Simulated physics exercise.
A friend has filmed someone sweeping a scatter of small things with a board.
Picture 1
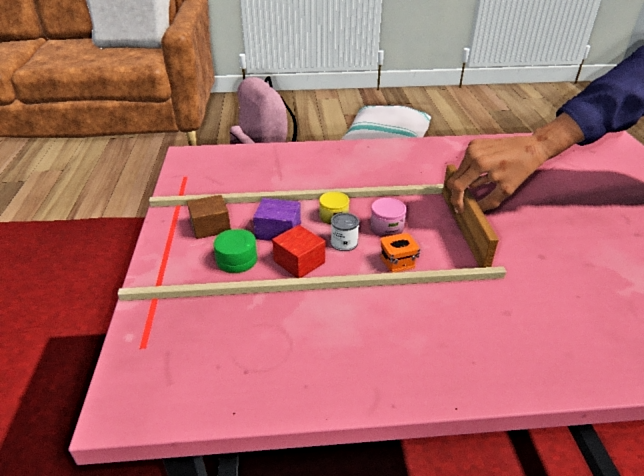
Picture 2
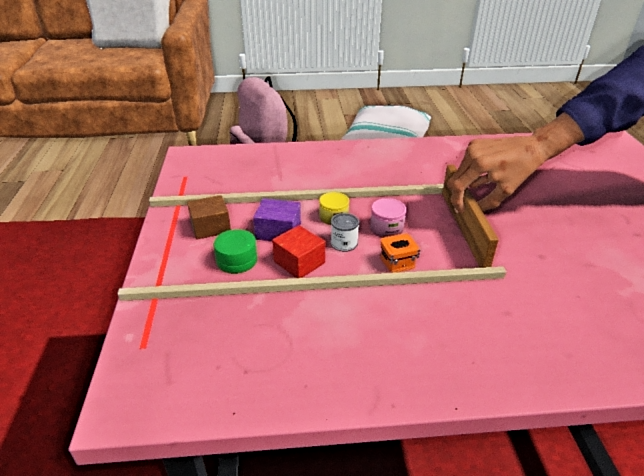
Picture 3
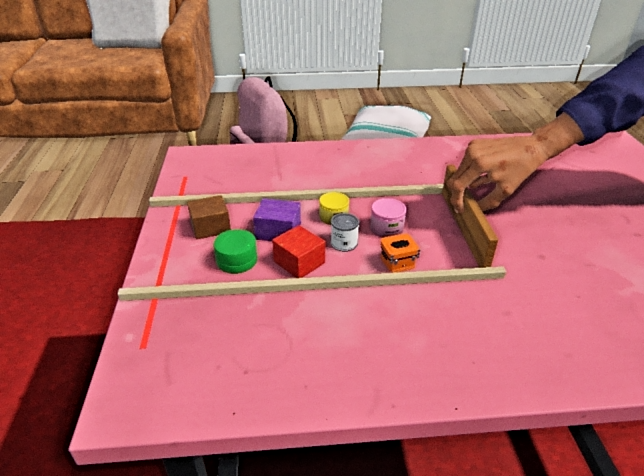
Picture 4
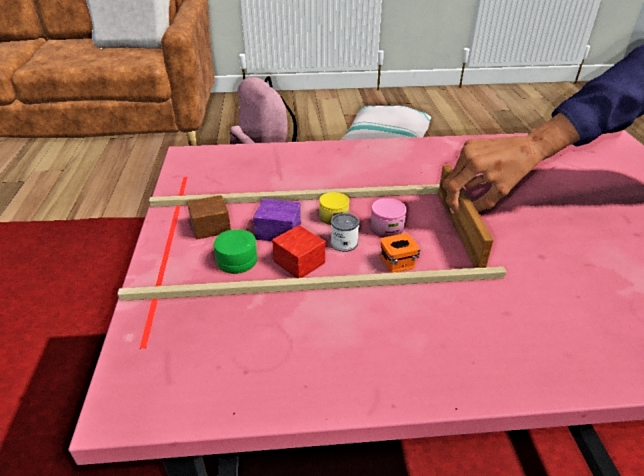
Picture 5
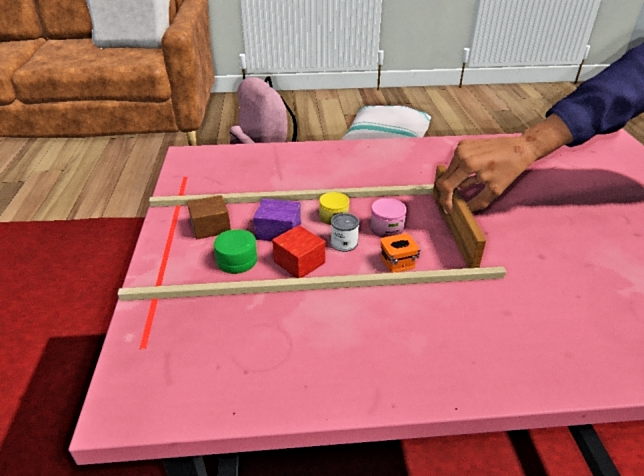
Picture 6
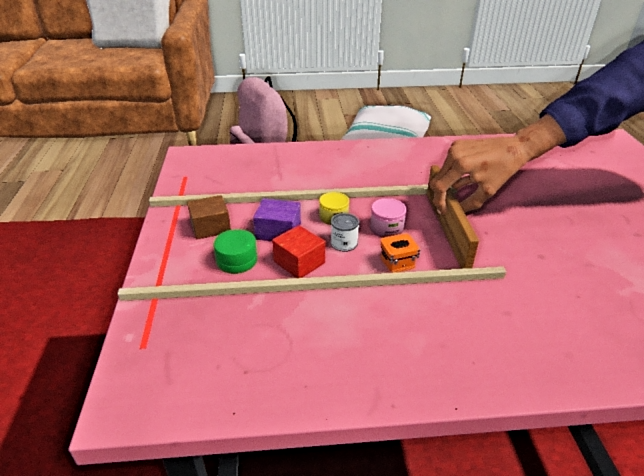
The clip shows a hand holding a wooden board upright between two strips on a pink table, near several small blocks and tubs; the hand then slides the board slightly left while the objects stay still.
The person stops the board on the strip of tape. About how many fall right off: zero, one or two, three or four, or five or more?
The number that fall off is three or four.
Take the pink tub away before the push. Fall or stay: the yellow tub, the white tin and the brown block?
The yellow tub is kept, the white tin is kept, the brown block falls.
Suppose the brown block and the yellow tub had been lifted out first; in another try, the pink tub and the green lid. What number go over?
First 3, then 2.
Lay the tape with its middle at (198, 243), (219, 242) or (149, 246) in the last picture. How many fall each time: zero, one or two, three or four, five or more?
One after another: Just one or two; one or two; 5 or more.
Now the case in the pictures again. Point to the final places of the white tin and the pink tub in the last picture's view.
The white tin stops around (149, 247); the pink tub around (152, 226).
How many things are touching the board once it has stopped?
In contact: 4.
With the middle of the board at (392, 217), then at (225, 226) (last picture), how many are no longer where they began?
By then 2, and 8.
Soon after, none off yet; brown block at rest near (209, 217); green lid at rest near (234, 251); purple block at rest near (278, 221).
In the end, the number that fall off is three or four; gone, red block, purple block, green lid and brown block.
